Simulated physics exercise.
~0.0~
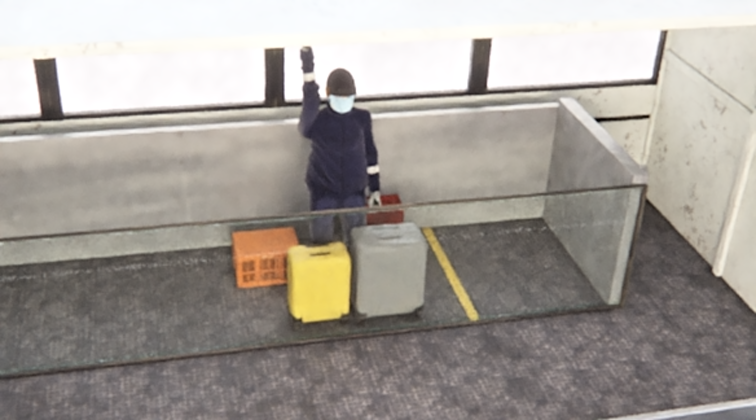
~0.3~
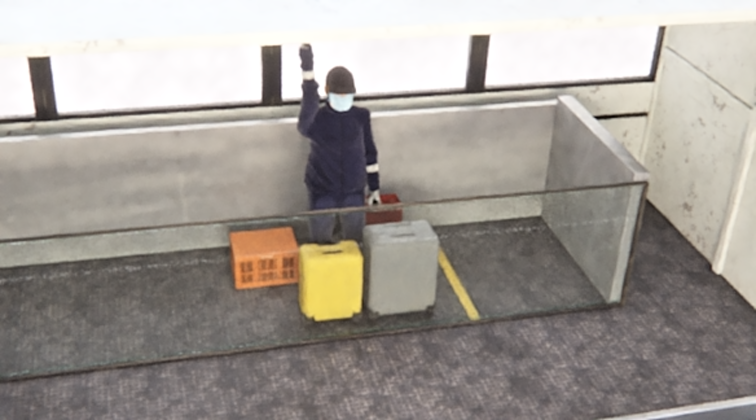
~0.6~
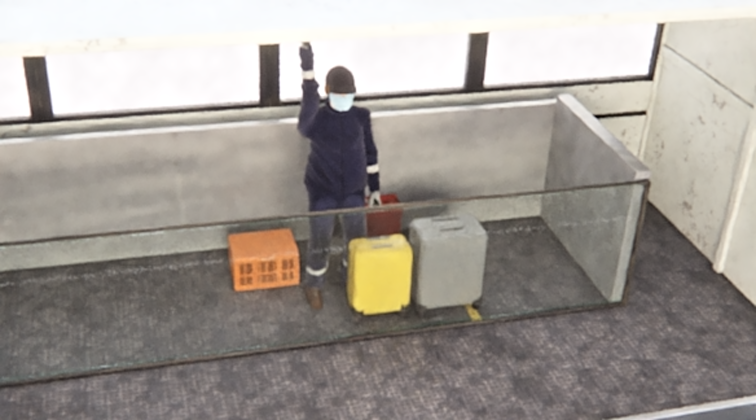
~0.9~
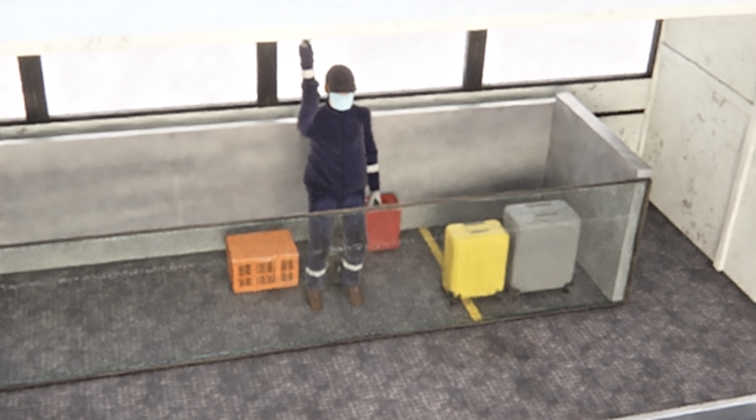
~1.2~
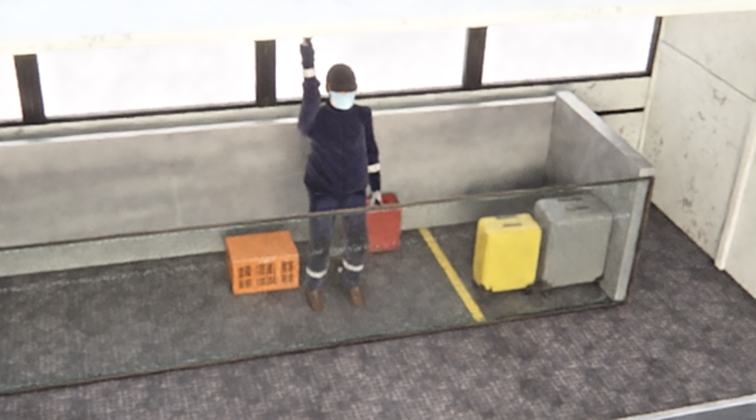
A yellow case and a bigger grey one rolled right together, past a masked traveller standing with one arm raised, and crossed the yellow line. Both ended upright near the end wall, while the orange crate and red box stayed short of the line.
